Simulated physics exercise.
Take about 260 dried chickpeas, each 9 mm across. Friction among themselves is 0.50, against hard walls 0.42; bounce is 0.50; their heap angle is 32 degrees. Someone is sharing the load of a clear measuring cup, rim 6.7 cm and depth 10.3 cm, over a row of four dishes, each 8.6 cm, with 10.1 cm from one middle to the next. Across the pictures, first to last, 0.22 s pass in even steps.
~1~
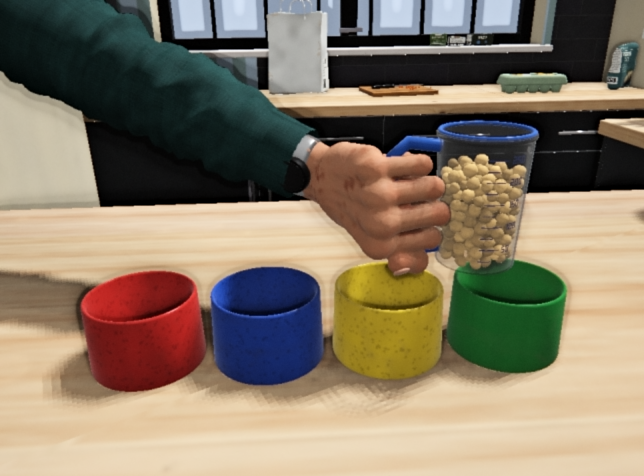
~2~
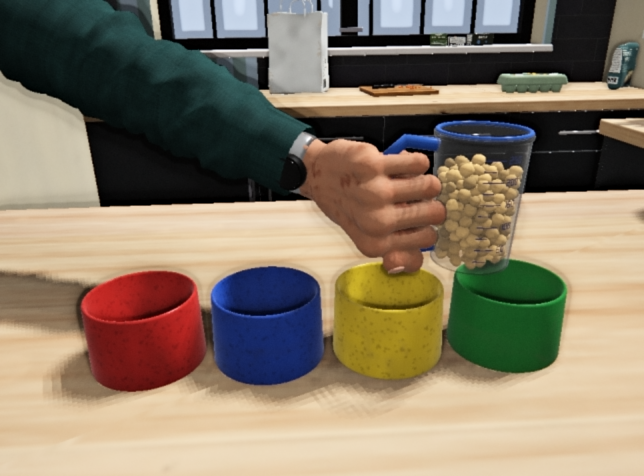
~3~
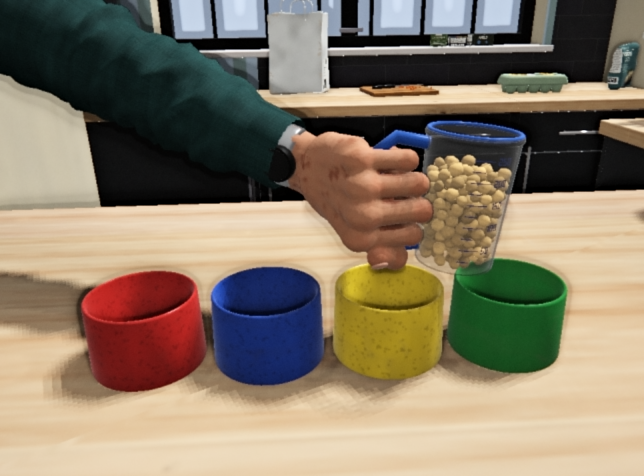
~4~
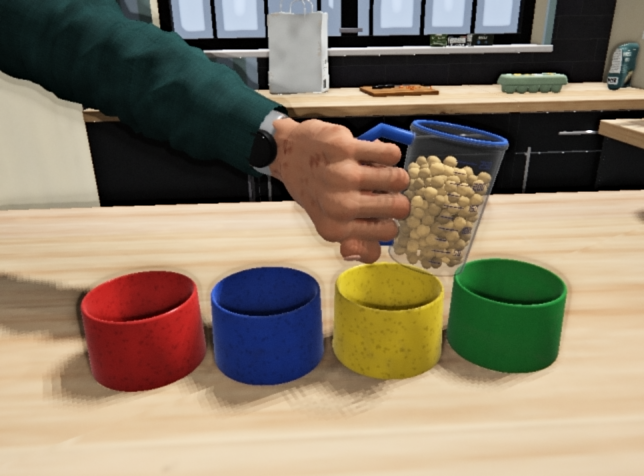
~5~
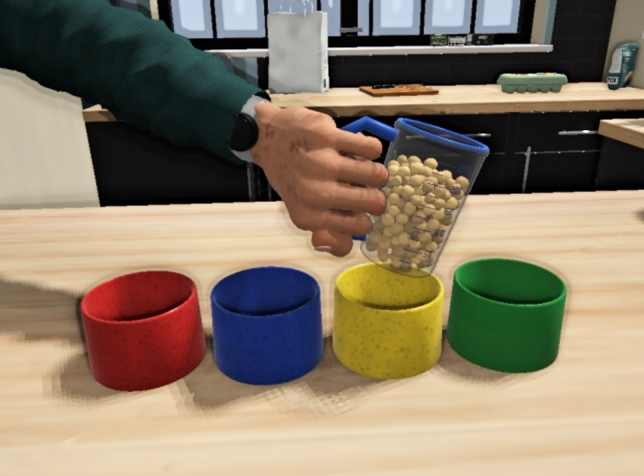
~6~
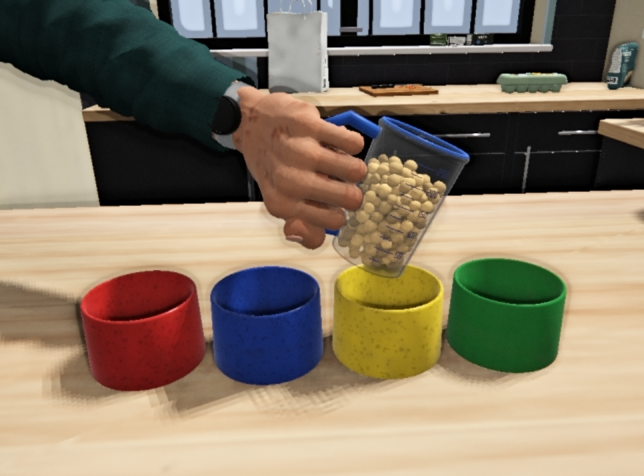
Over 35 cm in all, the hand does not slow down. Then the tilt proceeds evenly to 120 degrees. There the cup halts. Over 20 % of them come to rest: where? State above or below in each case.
As I see it, red dish: Share greater than a fifth; blue dish: Share not greater than a fifth; green dish: Share not greater than a fifth; yellow dish: Share not greater than a fifth; counter: Share not greater than a fifth.
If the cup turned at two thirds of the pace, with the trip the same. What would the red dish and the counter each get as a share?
Red 100, counter 0.
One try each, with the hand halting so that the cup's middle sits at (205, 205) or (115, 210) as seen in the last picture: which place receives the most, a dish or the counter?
On the first run most goes to blue, and on the second to counter.
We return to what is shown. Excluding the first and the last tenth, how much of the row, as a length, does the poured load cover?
The stretch is around 5 cm long.
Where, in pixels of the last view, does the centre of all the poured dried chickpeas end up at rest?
Estimated resting centre: Around (141, 330).
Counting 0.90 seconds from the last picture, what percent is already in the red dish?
Roughly 40 %.
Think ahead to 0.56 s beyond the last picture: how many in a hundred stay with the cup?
Roughly 95 per cent, give or take.
Then, 0.34 s after the last picture, tilt 73 degrees; cup holds 100 %.
Then, 0.56 s after the last picture, tilt 105 degrees; cup holds 95 %.
Then, 0.90 s after the last picture, tilt 120 degrees; cup holds 55 %, red 40 %.
In the end, red 95 %, blue 0 %, green 0 %, yellow 0 %, counter 5 %.
